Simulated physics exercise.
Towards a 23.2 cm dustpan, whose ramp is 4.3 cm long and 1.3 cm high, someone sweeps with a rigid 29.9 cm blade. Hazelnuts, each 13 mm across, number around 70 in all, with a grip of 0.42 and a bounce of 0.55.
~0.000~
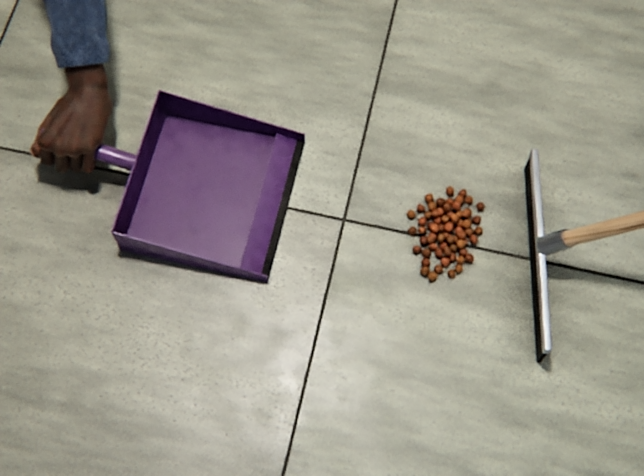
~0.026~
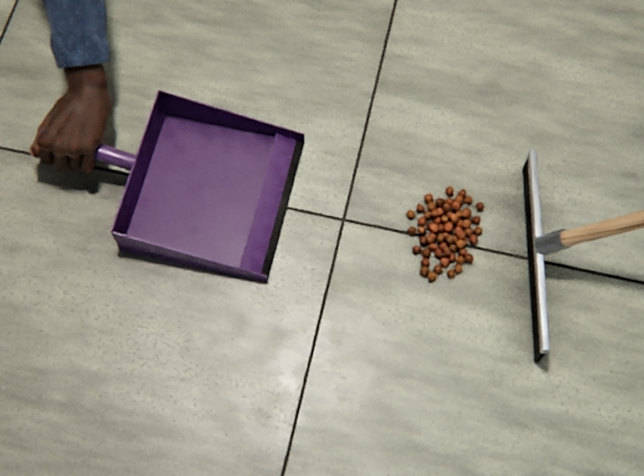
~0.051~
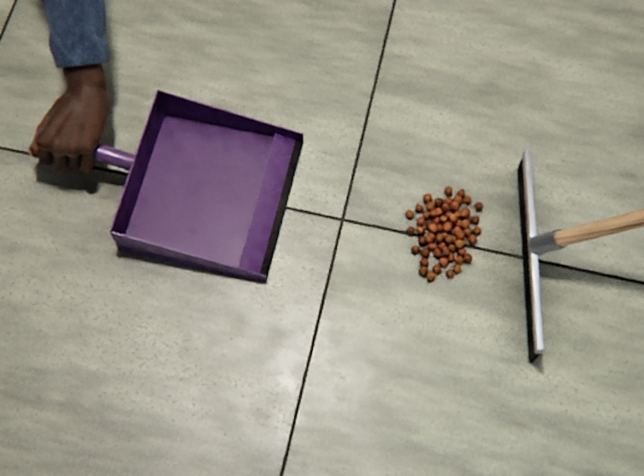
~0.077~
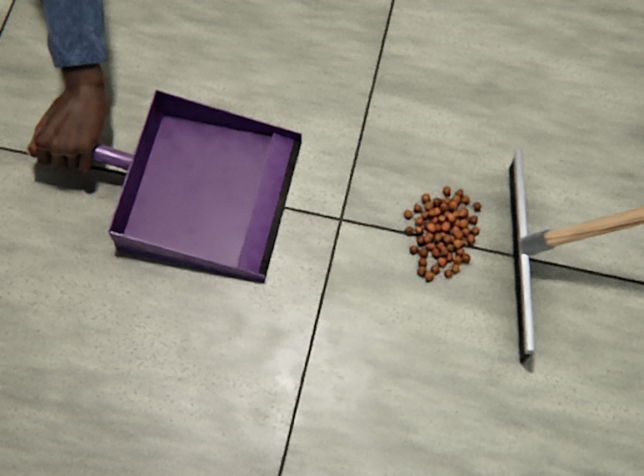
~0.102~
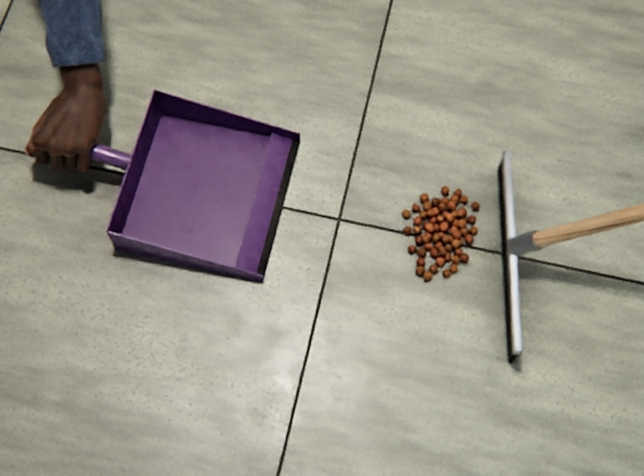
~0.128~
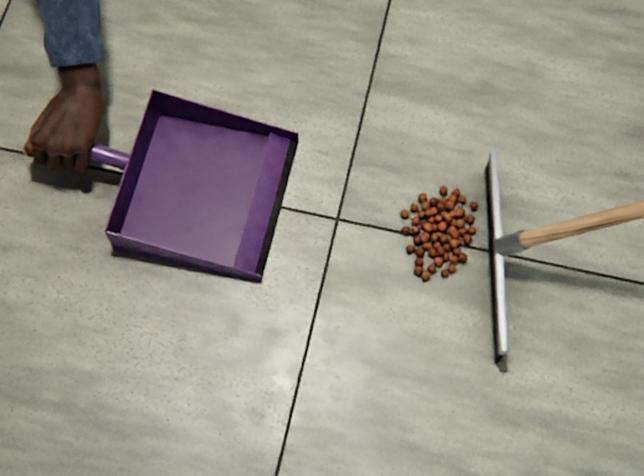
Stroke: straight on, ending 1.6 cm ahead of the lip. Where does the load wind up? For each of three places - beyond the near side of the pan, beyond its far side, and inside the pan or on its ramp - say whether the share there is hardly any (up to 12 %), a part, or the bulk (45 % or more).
Past the pan's near side: A part, past the pan's far side: Hardly any, in the pan or on its ramp: A part.
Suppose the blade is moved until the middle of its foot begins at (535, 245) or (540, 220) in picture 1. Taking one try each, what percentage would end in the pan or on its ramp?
The two tries give about 25 % and about 25 %.
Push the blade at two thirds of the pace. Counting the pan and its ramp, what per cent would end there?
Near 20 %.
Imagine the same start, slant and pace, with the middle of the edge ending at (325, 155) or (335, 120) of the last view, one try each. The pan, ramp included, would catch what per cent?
First try around 25 %, second try around 15 %.
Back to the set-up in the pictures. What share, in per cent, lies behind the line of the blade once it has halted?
5 %.
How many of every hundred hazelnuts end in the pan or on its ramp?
Share at rest: Approx. 30 per cent.
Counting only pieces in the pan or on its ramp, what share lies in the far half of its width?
Some 20 per cent.
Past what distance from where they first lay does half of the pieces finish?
Roughly 26 centimetres.
After 0.35 s, middle of the blade 18 cm from the lip; 0 % over the lip, far side 0 %, near side 0 %.
After 0.50 s, middle of the blade 9 cm from the lip; 0 % over the lip, far side 0 %, near side 5 %.
After 0.77 s, middle of the blade 5 cm from the lip; 50 % over the lip, far side 5 %, near side 20 %.
By 1.6 s all is still; near side 20 %, far side 5 %, pan 30 %, in front of the lip or behind the blade 50 %.
